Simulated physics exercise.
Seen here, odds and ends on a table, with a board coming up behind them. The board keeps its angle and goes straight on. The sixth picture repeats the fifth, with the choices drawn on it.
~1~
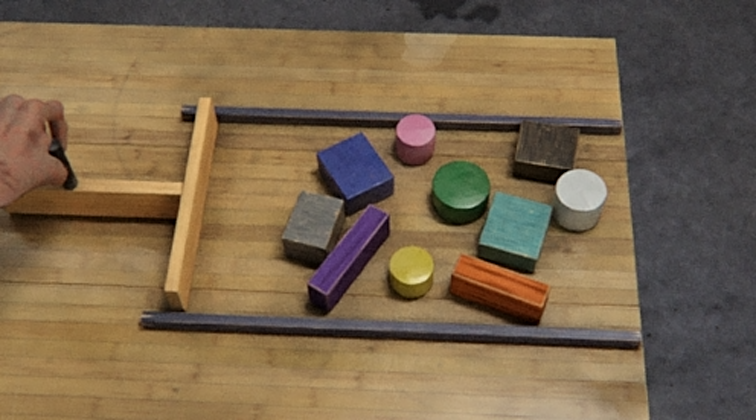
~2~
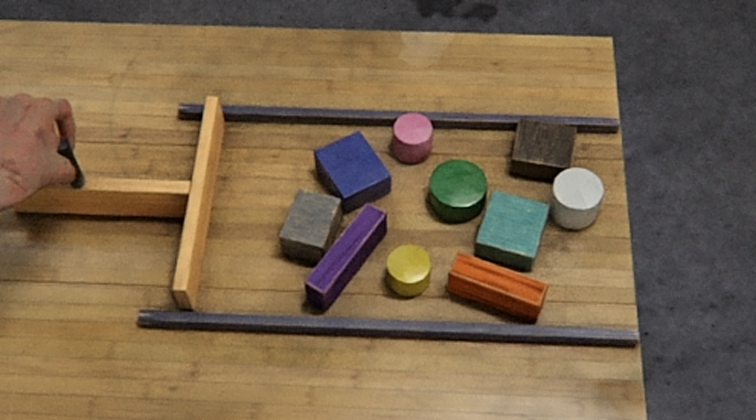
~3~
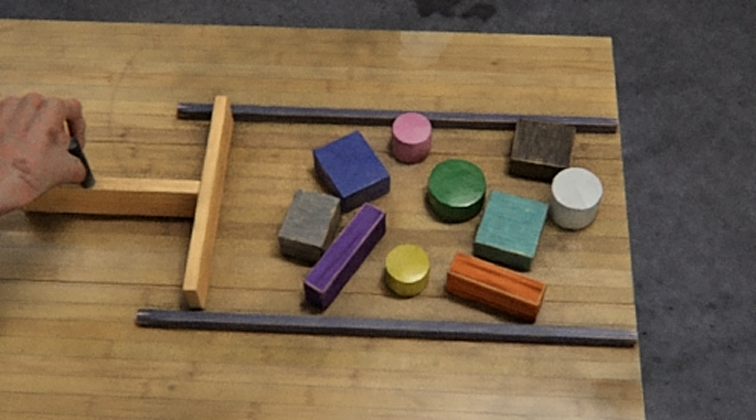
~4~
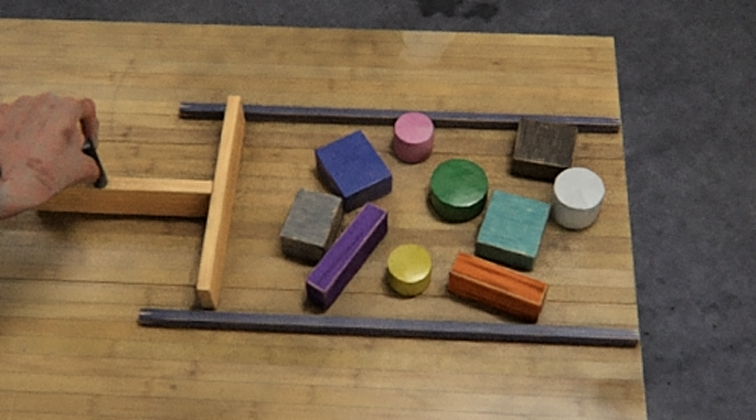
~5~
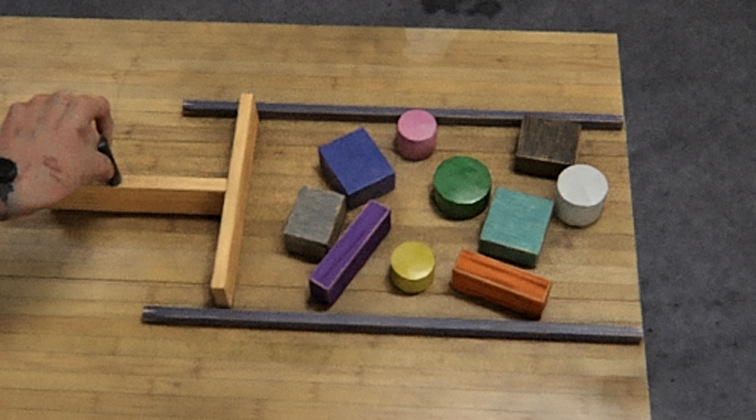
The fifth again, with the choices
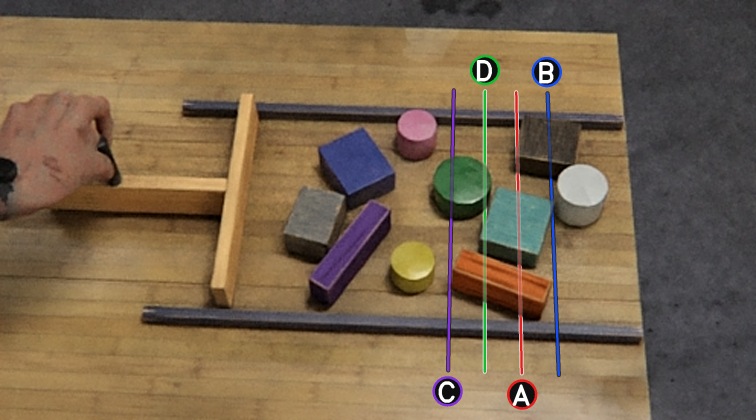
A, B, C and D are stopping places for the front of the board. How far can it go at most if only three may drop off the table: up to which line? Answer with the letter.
The farthest such stop is A.
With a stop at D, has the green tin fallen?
No.
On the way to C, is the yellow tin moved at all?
Yes.
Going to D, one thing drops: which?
The white tin.
On the marked copy, A at (519, 221); B at (553, 222); C at (451, 219); D at (485, 220).
Taking A. A third of the way, board (335, 188); yellow tin (425, 276); purple stick (388, 261).
Two thirds of the way, board (438, 192); white tin (611, 184); turquoise block (579, 231).
When it is over, board (517, 195); white tin over the edge; turquoise block over the edge; two fallen.
As for the rest, B drops five; C is within the limit but short; D is within the limit but short.
